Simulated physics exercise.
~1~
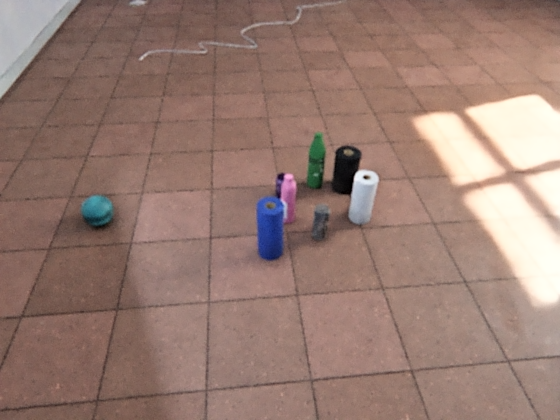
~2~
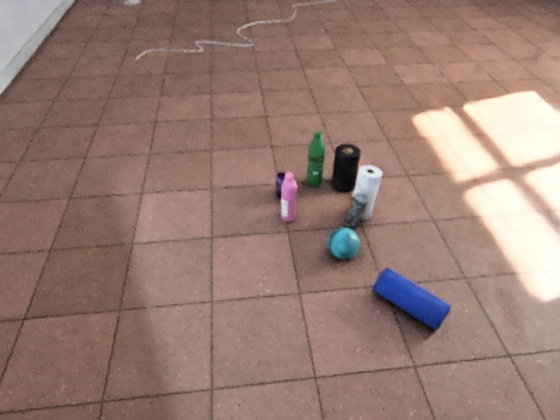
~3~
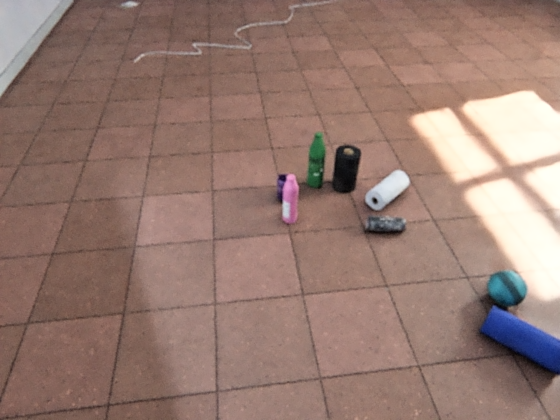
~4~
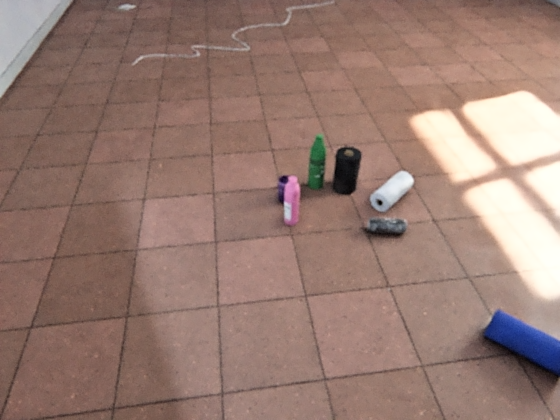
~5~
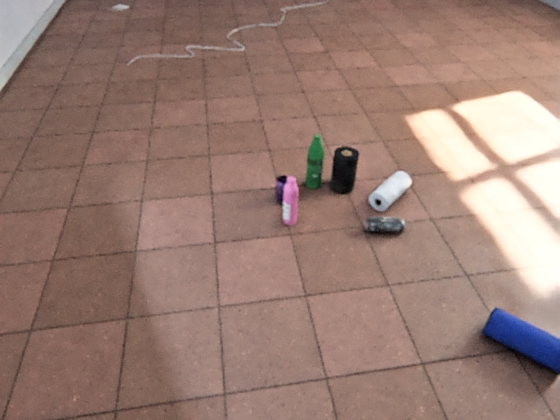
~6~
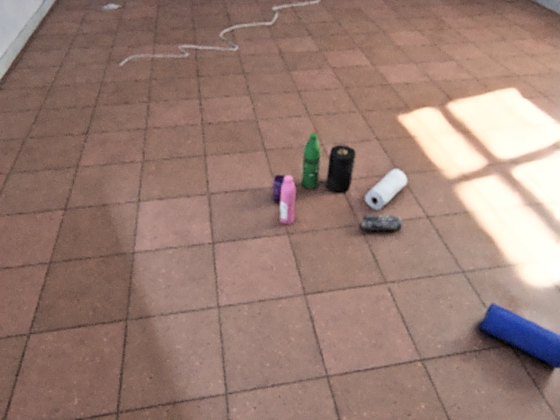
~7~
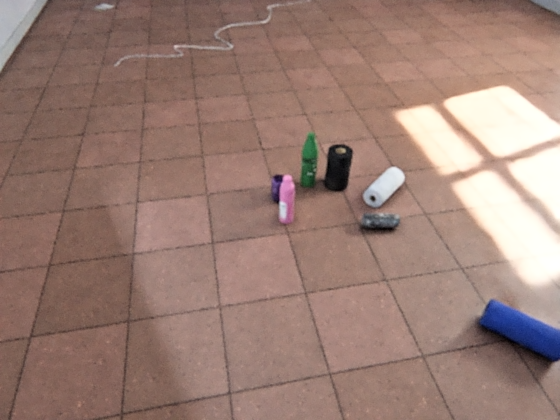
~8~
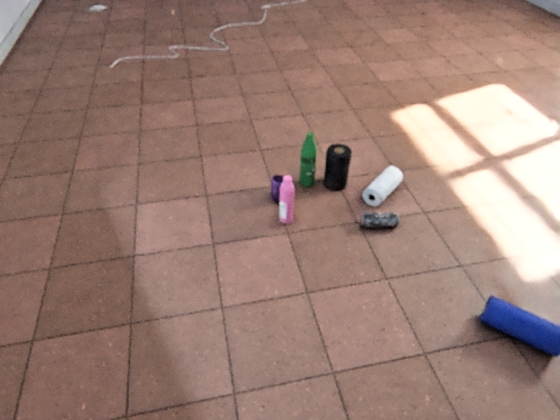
A turquoise ball rolls from the left across a reddish tiled floor, seen from above at an angle, towards a loose cluster of household things. A blue roll stands nearest, with a small grey can, a white roll, a black roll and green, pink and purple containers behind it, and patches of sunlight to the right. The blue roll topples and rolls right, and the can and white roll tip. Both fall flat as the ball carries on right and leaves view. The blue roll rests at the lower right, while the black roll and the three coloured containers still stand.
